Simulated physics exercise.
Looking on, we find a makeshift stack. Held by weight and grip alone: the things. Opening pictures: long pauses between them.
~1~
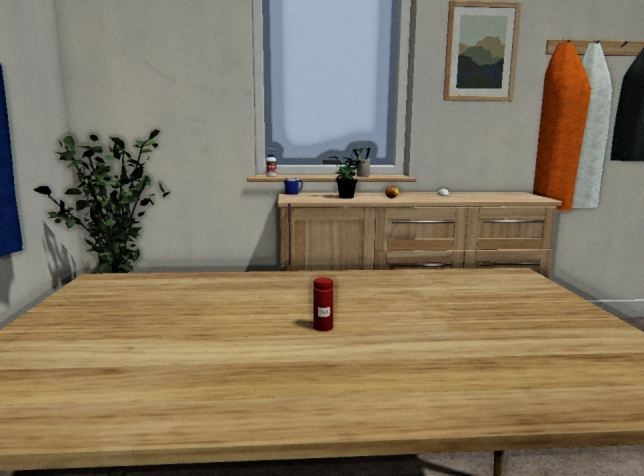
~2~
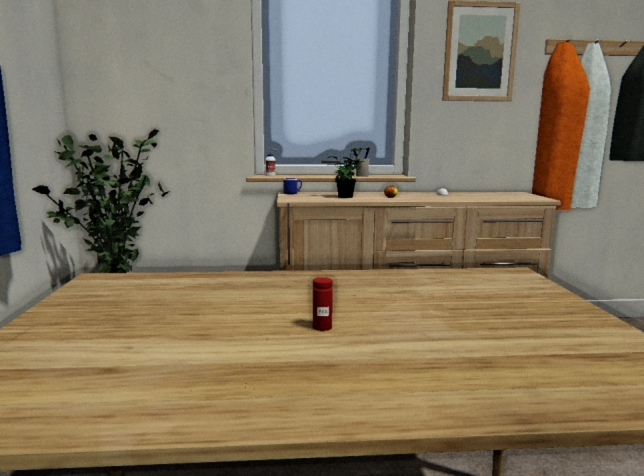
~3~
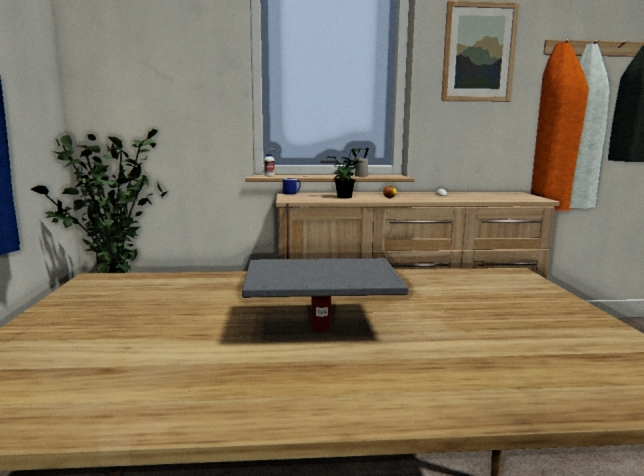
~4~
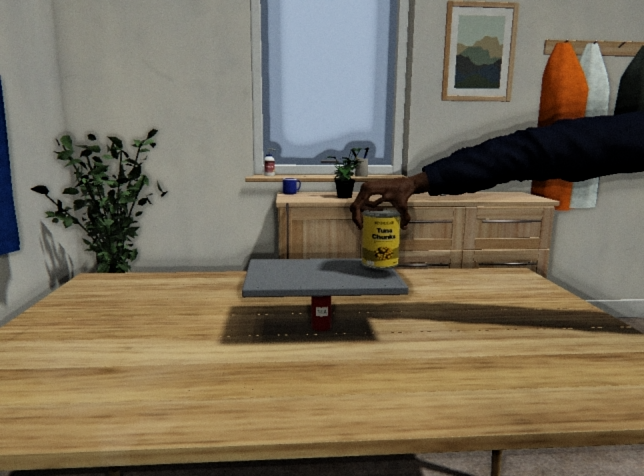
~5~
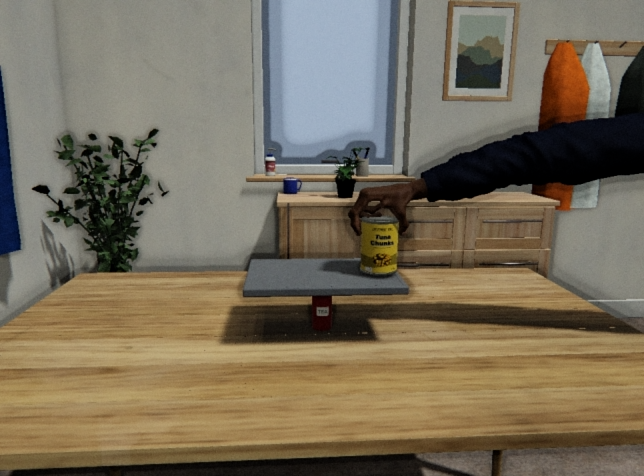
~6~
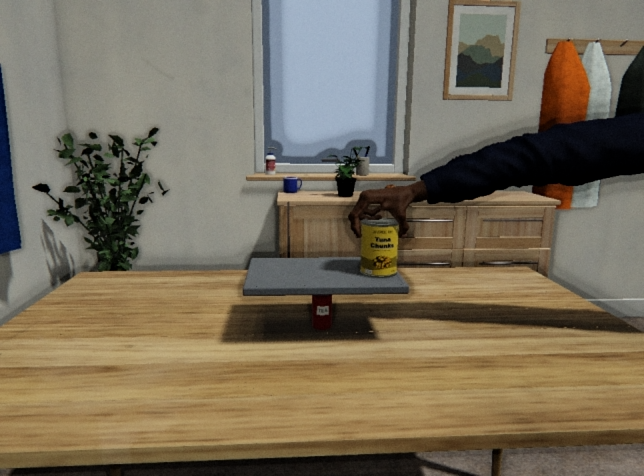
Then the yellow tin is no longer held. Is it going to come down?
The stack is unstable.
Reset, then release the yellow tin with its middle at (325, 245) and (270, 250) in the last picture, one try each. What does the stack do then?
First try: Stands; second try: Topples.
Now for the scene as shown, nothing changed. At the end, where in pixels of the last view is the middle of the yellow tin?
I'd point to roughly (438, 313).
Then, 0.40 s later than the last frame, yellow tin now fallen; grey lid tilted by 38°.
Then, 0.60 s later than the last frame, grey lid tilted by 37°; red shaker tilted by 19°.
Then, 0.70 s later than the last frame, grey lid now fallen; red shaker on its side.
When it is over, fallen, yellow tin, red shaker and grey lid. End places, in pixels of the last picture, yellow tin near (438, 313). The stack loses its balance.
